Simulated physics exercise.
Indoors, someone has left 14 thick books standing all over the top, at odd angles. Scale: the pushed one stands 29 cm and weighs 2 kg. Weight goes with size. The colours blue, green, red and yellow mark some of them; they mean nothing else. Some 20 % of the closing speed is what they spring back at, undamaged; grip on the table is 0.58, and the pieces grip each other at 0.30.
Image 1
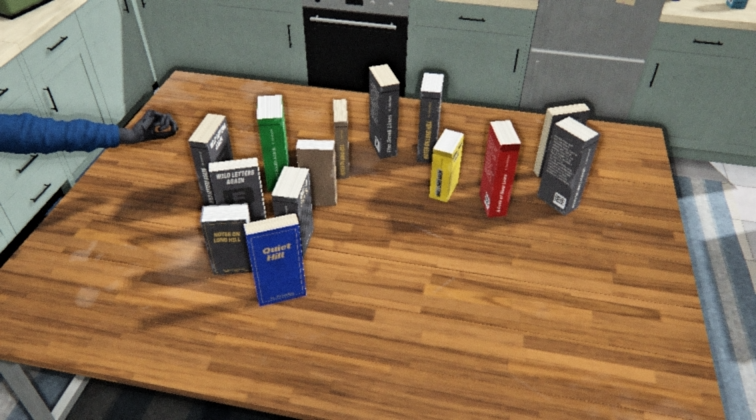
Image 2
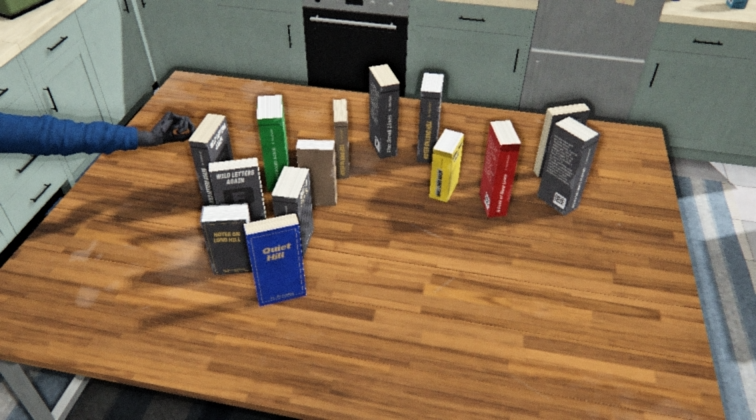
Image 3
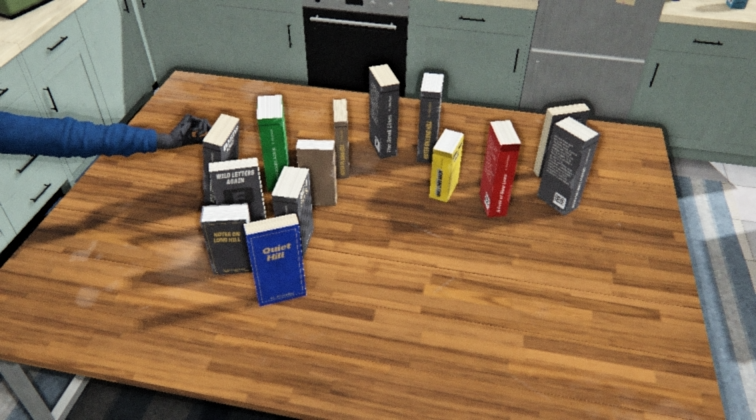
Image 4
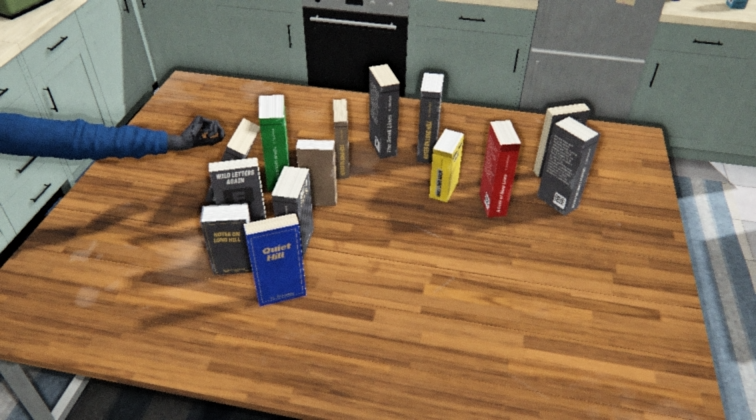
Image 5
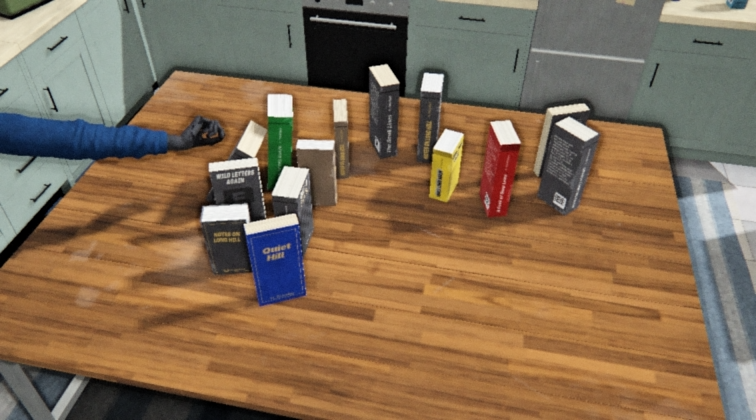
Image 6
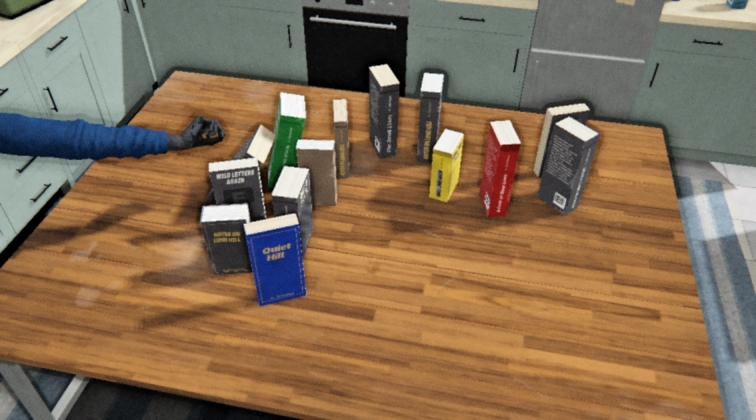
A gloved hand on a blue-sleeved arm moves right and pushes the nearest dark book among many standing on a wooden table, then stops as that book leans over and the green book beside it tilts to the right.
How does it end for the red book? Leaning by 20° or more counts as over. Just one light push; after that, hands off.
The red book stays up.
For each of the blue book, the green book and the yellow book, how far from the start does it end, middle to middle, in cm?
Net displacement: Blue = 0 cm, green = 20 cm, yellow = 0 cm.
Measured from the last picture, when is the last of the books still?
Close to 1.0 seconds.
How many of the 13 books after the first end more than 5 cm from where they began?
The count is 4.
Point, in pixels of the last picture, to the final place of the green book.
In the last picture it sits at roughly (327, 156).
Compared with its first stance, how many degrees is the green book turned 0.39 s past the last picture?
Its tilt comes to about 60° at that moment.
Then, 0.19 s on from the sixth picture, 1 of the 13 other books over; red book unmoved; green book tipped 35°.
Then, 0.39 s on from the sixth picture, 2 of the 13 other books over; red book unmoved; green book tipped 65°.
Then, 0.61 s on from the sixth picture, 4 of the 13 other books over; red book unmoved; green book tipped 74°.
Then, 0.75 s on from the sixth picture, 4 of the 13 other books over; red book unmoved; green book lying flat.
Finally, 4 of the 13 other books over; red book unmoved; green book lying flat; yellow book unmoved. Nine left standing. Seen by the last camera, middles, red book near (499, 170), green book near (327, 156).
